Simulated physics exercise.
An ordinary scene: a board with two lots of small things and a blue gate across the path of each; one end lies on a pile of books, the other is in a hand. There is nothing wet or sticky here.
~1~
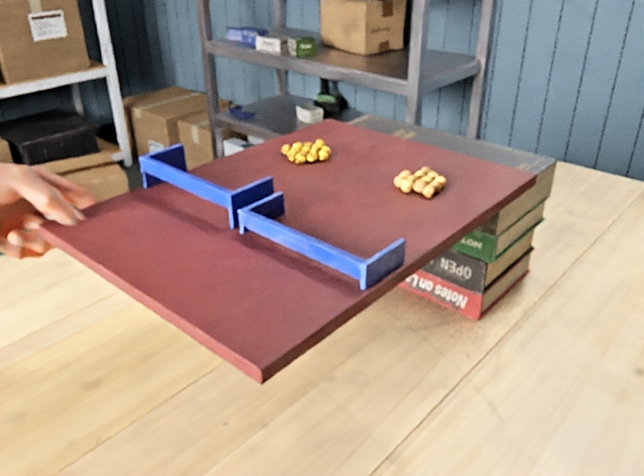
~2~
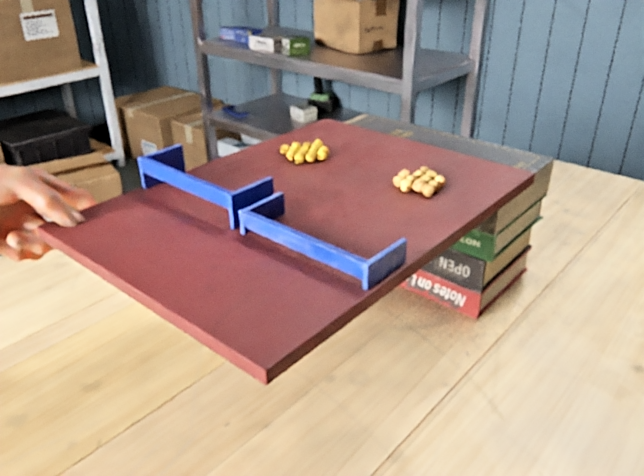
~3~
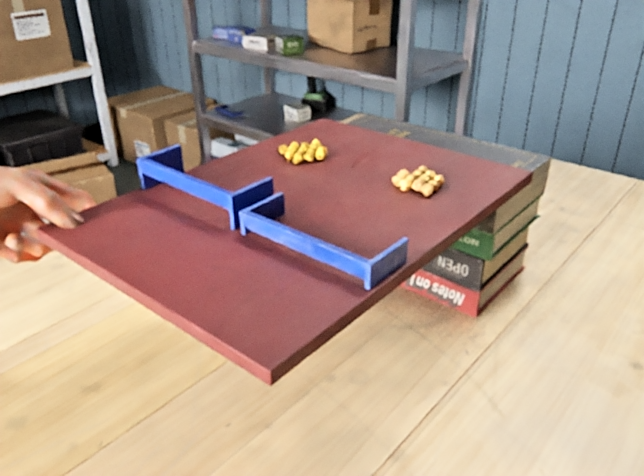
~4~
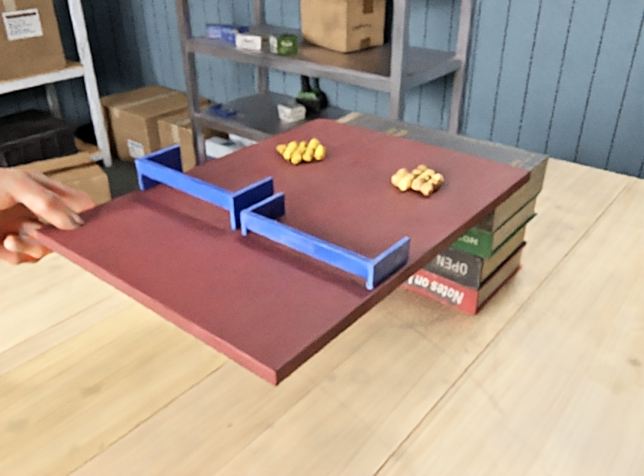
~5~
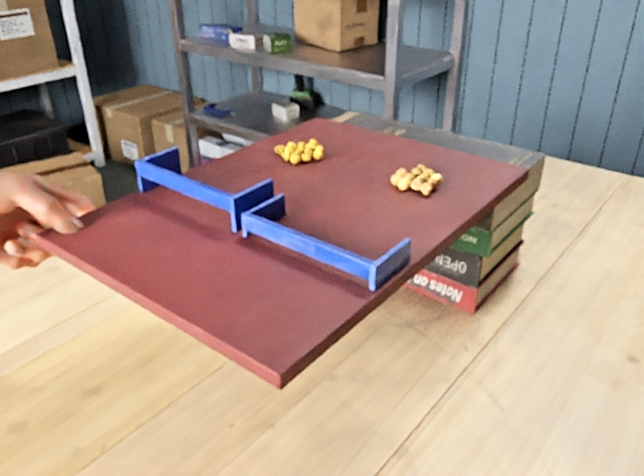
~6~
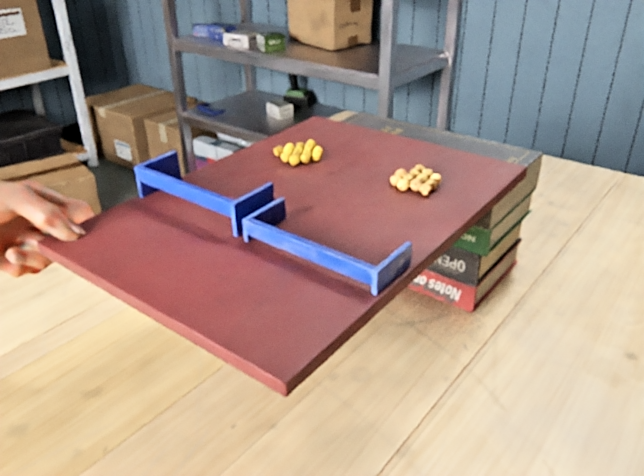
In a room with metal shelves and cardboard boxes, a hand holds one end of a dark red board resting on stacked books, lowering it very slightly at the last, while two yellowish clusters and the blue gates stay in place.
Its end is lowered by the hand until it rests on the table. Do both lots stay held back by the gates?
The front batch is held back; the back batch gets past its gate.
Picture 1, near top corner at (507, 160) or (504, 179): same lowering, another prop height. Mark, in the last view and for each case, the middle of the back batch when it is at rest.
First near (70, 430), then near (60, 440).
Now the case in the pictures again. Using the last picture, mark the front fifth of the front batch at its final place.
That fifth finishes close to (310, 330).
Then, 0.49 s later than the last frame, board sloping at 12°; front batch where it was; back batch where it was.
Then, 1.00 s later than the last frame, board sloping at 24°; front batch on its way down; back batch on its way down.
Then, 1.62 s later than the last frame, board resting at 27°; front batch has reached its gate; back batch every one past its gate.
When it is over, board resting at 27°; front batch gathered behind its gate; back batch every one past its gate.
